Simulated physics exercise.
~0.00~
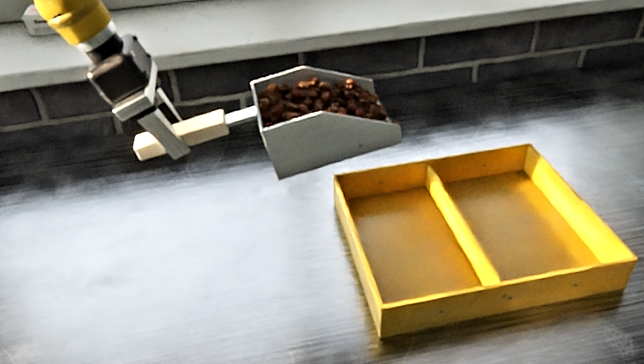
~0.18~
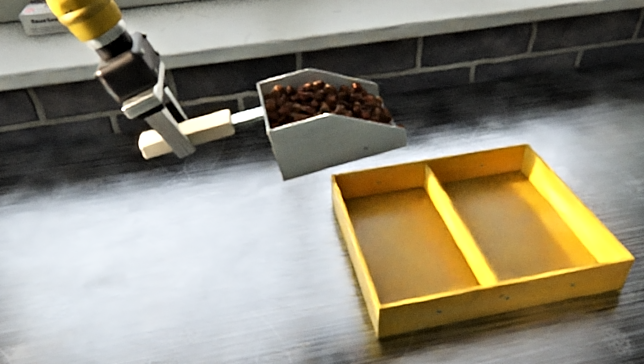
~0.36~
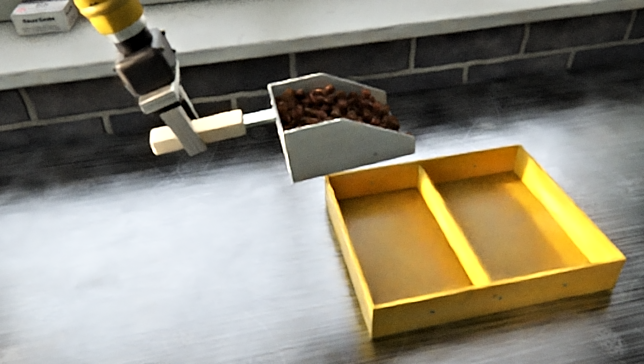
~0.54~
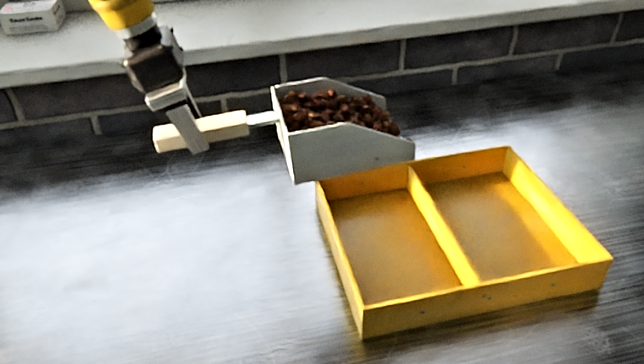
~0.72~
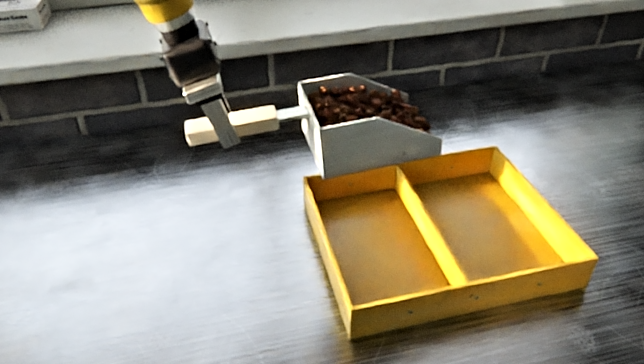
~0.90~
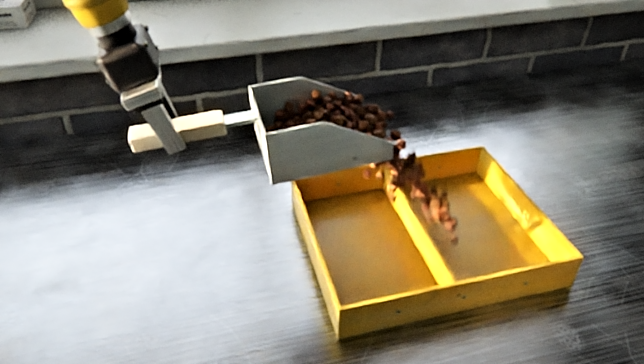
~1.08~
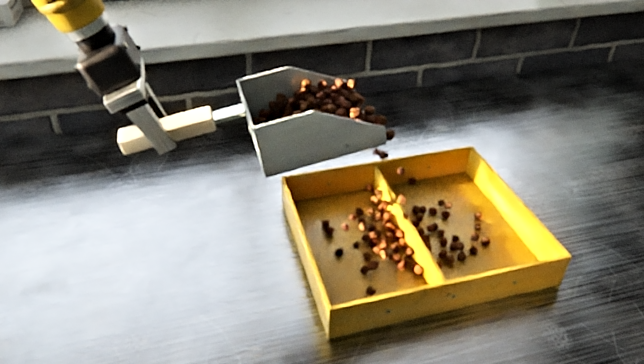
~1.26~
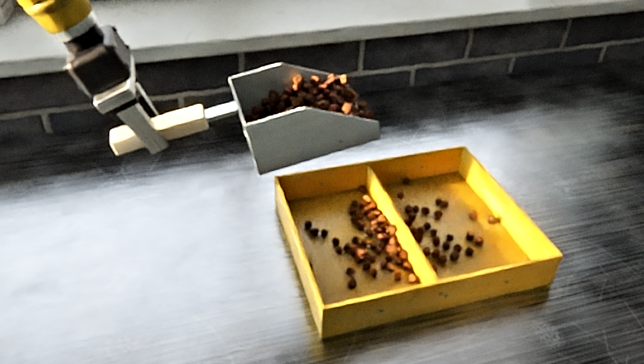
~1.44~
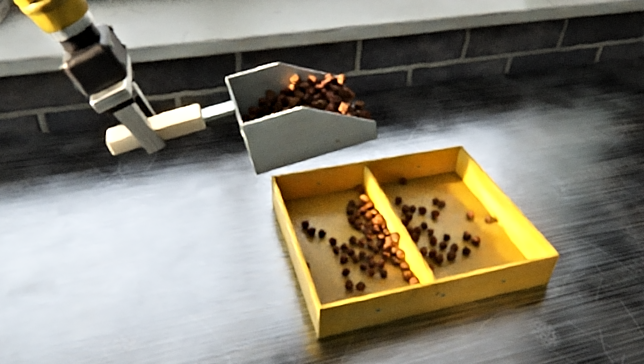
Robot arm moving a scoop of brown pellets right, then jerking back left, spilling some into both halves of a yellow tray.
